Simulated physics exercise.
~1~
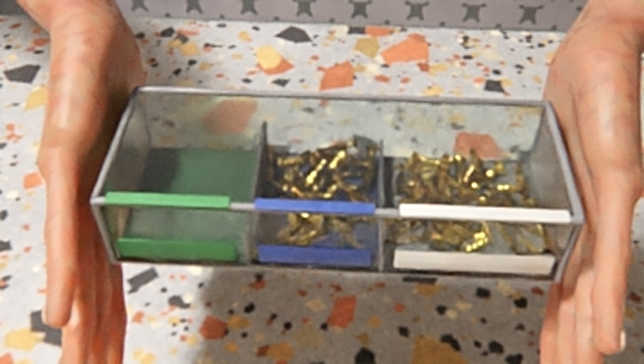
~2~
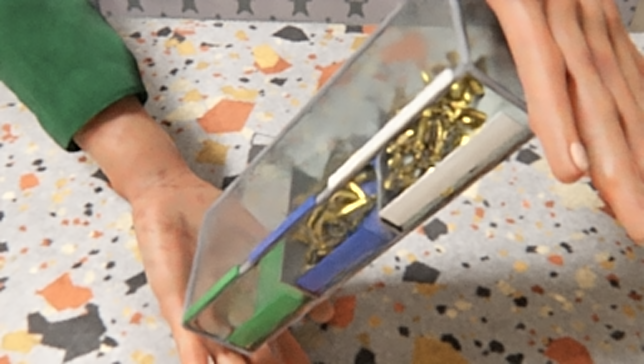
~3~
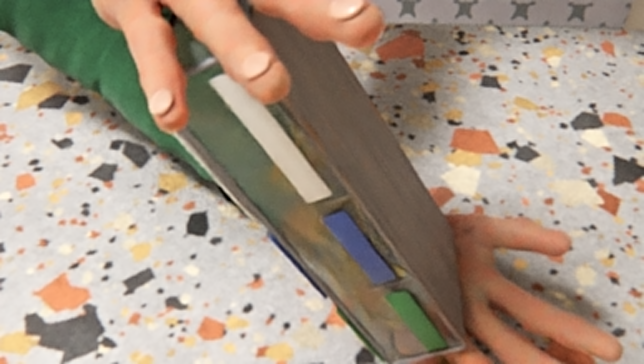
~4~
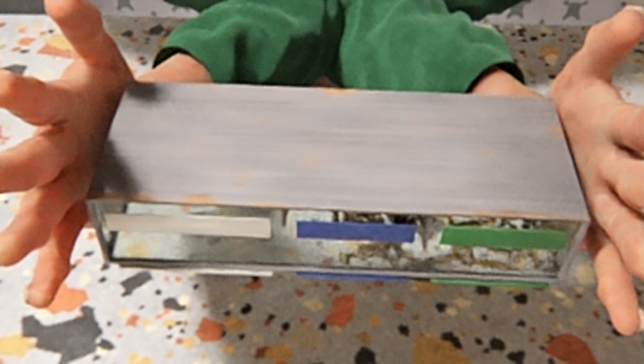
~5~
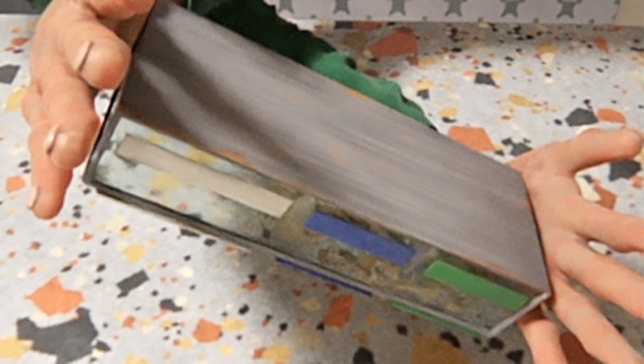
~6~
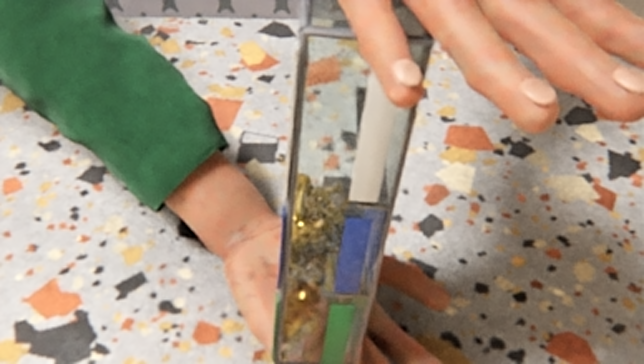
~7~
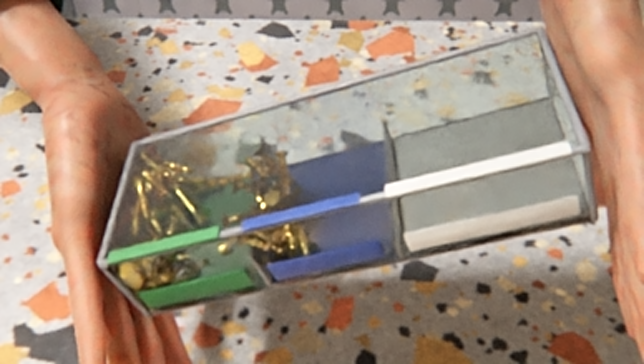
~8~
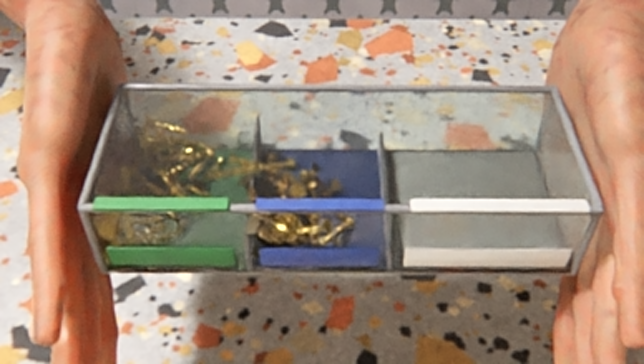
We see two hands holding a clear-lidded, three-section box, its brass-coloured screws in the blue and white sections, turning it until its underside shows and then back level, where it rests with screws in the green and blue sections and the white one empty.
